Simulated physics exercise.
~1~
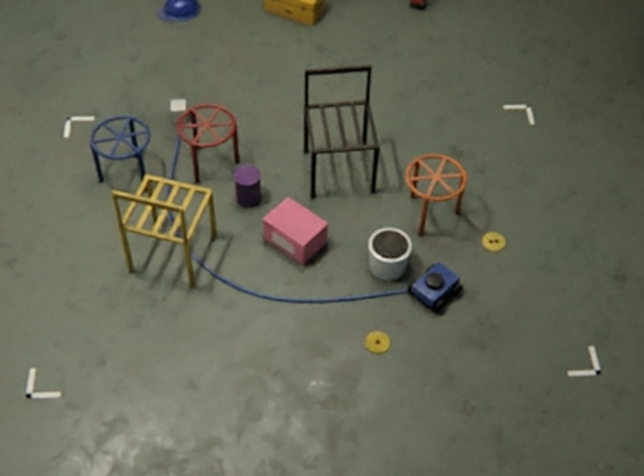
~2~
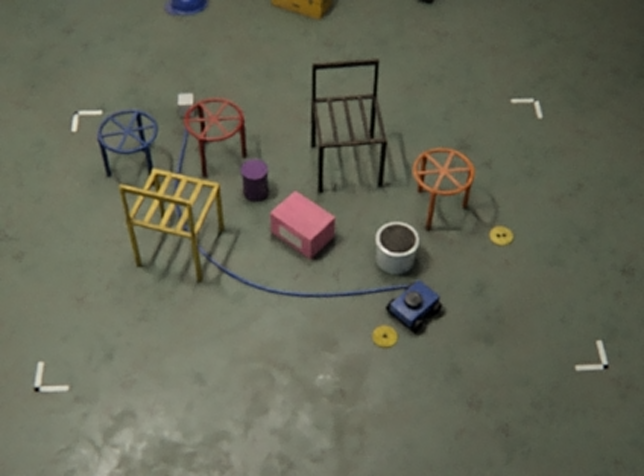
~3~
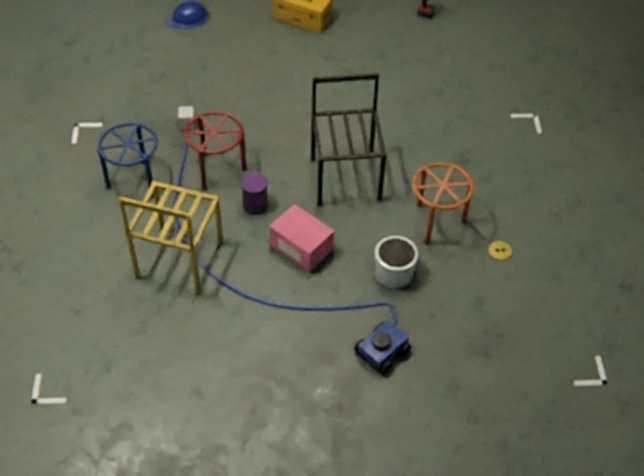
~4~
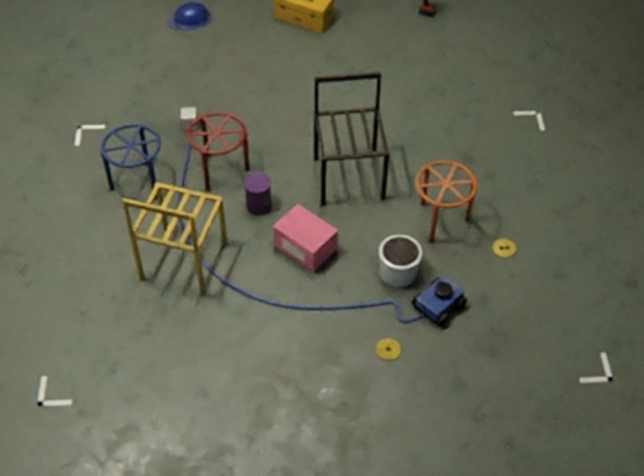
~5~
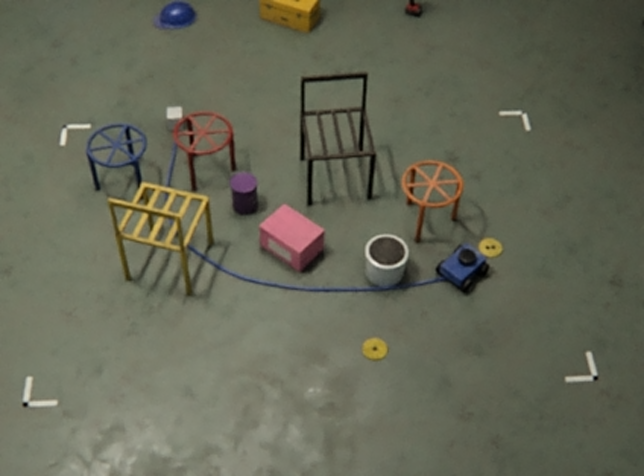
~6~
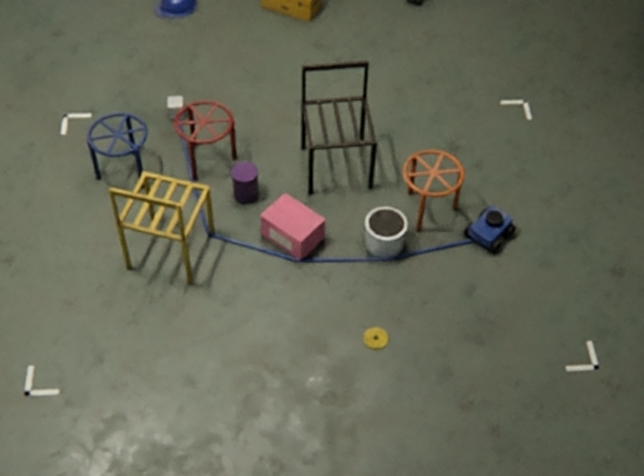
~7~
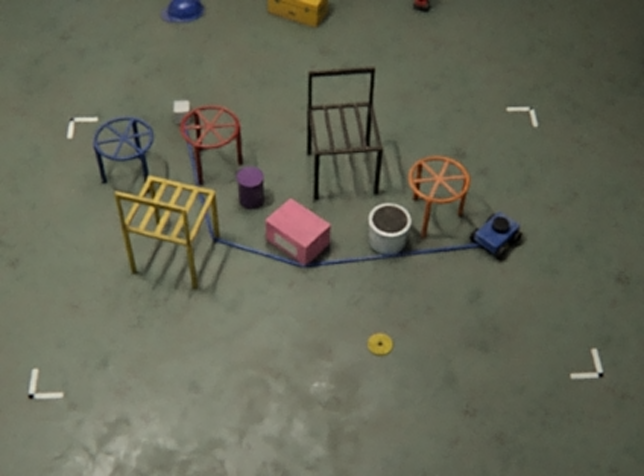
On a grey-green floor with chairs, stools, a pink box, a purple bin and a white pot, a small blue cart trailing a lead rolls left to a yellow mark, then turns back right to another, the lead tightening against the box and nudging the pot slightly upward.
